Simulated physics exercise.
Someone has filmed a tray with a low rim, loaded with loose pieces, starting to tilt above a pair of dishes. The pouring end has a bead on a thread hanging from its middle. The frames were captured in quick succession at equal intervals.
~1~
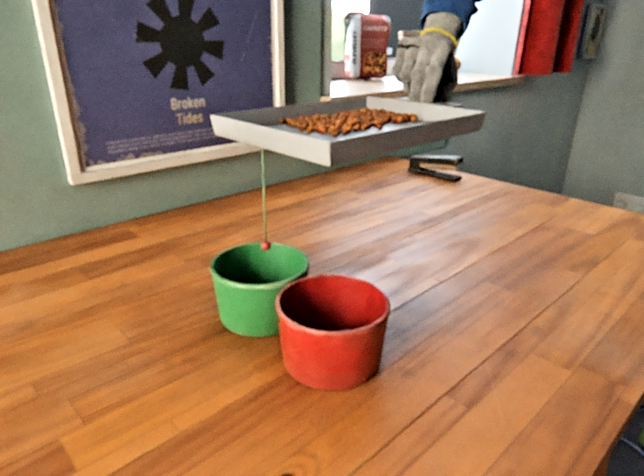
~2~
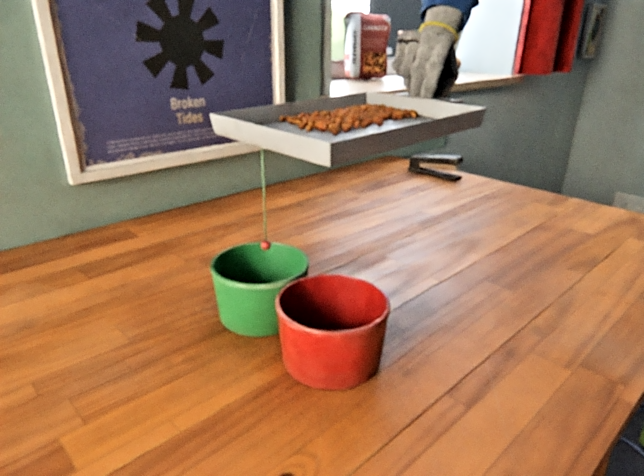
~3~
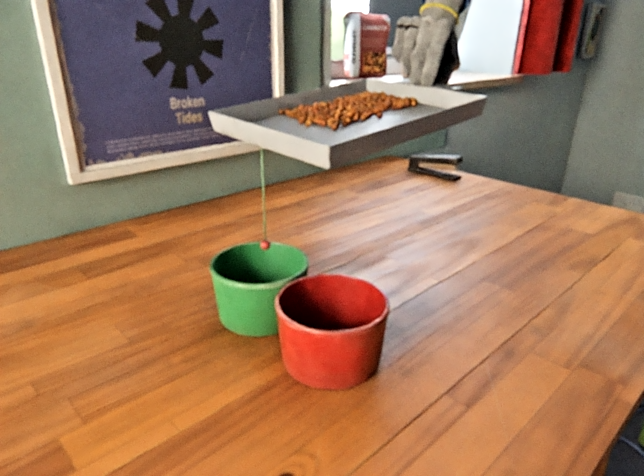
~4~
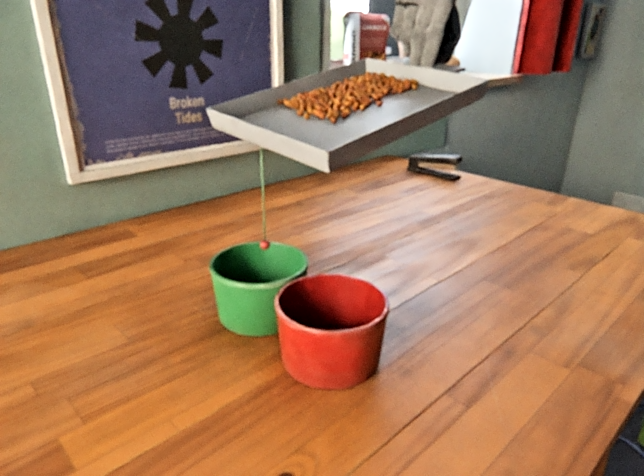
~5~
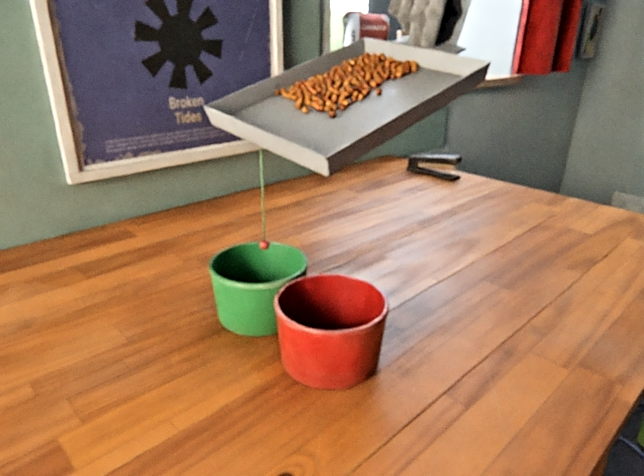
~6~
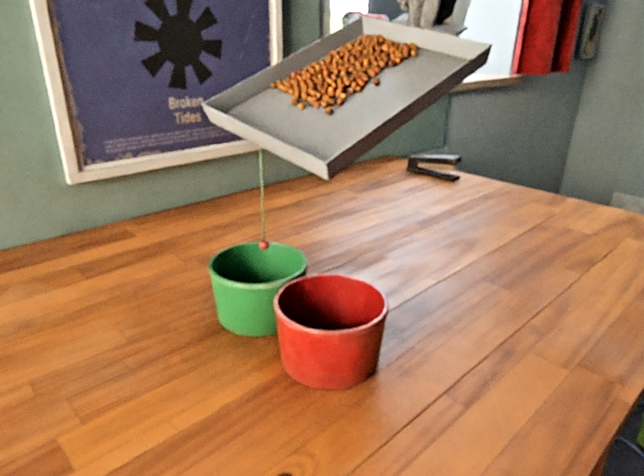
A gloved hand raises the far side of a gray tray, and brown pieces begin sliding.
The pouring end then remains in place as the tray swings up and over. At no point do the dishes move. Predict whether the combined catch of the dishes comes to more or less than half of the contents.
Most of the load is not lost.
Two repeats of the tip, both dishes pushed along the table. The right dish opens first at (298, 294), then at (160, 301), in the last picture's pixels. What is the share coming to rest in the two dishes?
Around 80 and then 0 per cent.
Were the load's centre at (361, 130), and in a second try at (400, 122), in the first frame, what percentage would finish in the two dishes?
90 % and 80 %.
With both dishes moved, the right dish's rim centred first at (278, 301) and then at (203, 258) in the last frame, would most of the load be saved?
With the first shift the pair saves beyond half; with the second, less than a half.
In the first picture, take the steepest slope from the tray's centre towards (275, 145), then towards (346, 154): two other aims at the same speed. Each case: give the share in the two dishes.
I'd say roughly 20 percent with the first slope, 80 percent with the other.
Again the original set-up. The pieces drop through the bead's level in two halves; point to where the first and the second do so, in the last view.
The opening half passes (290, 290), the closing half (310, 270).
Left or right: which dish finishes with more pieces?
Looking at the end state, it is the right-side one.
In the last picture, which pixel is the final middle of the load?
I'd place the middle at about (319, 356).
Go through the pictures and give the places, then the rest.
The first picture shows corners of the pouring end at (214, 114) and (330, 141), level; middle of the load at (351, 120), cereal balls; left dish at (222, 299); right dish at (291, 347); bead on its thread at (266, 245).
The second picture shows corners of the pouring end at (214, 113) and (330, 142), level; middle of the load at (351, 117).
The third picture shows corners of the pouring end at (212, 111) and (329, 145), tipped barely, lowest at the right corner; middle of the load at (351, 108).
The fourth picture shows corners of the pouring end at (210, 108) and (327, 149), tipped a little, lowest at the right corner; middle of the load at (350, 94).
The fifth picture shows corners of the pouring end at (208, 106) and (326, 154), tipped clearly, lowest at the right corner; middle of the load at (349, 81).
The sixth picture shows corners of the pouring end at (205, 103) and (326, 160), tipped clearly, lowest at the right corner; middle of the load at (346, 69), about a third on the move; left dish at (220, 298); right dish at (290, 346).
Soon after the last picture, tray tipped steeply; about two thirds on the tray; a stray few in the right dish; about a quarter in the air.
A little later, tray tipped past a quarter turn; about a third on the tray; about a third in the right dish; a stray few in the left dish; about a quarter outside both; a small part in the air.
Later still, tray tipped past a quarter turn; about two thirds in the right dish; a small part in the left dish; about a quarter outside both.
At rest, tray tipped past a quarter turn; about two thirds in the right dish; a small part in the left dish; about a quarter outside both.
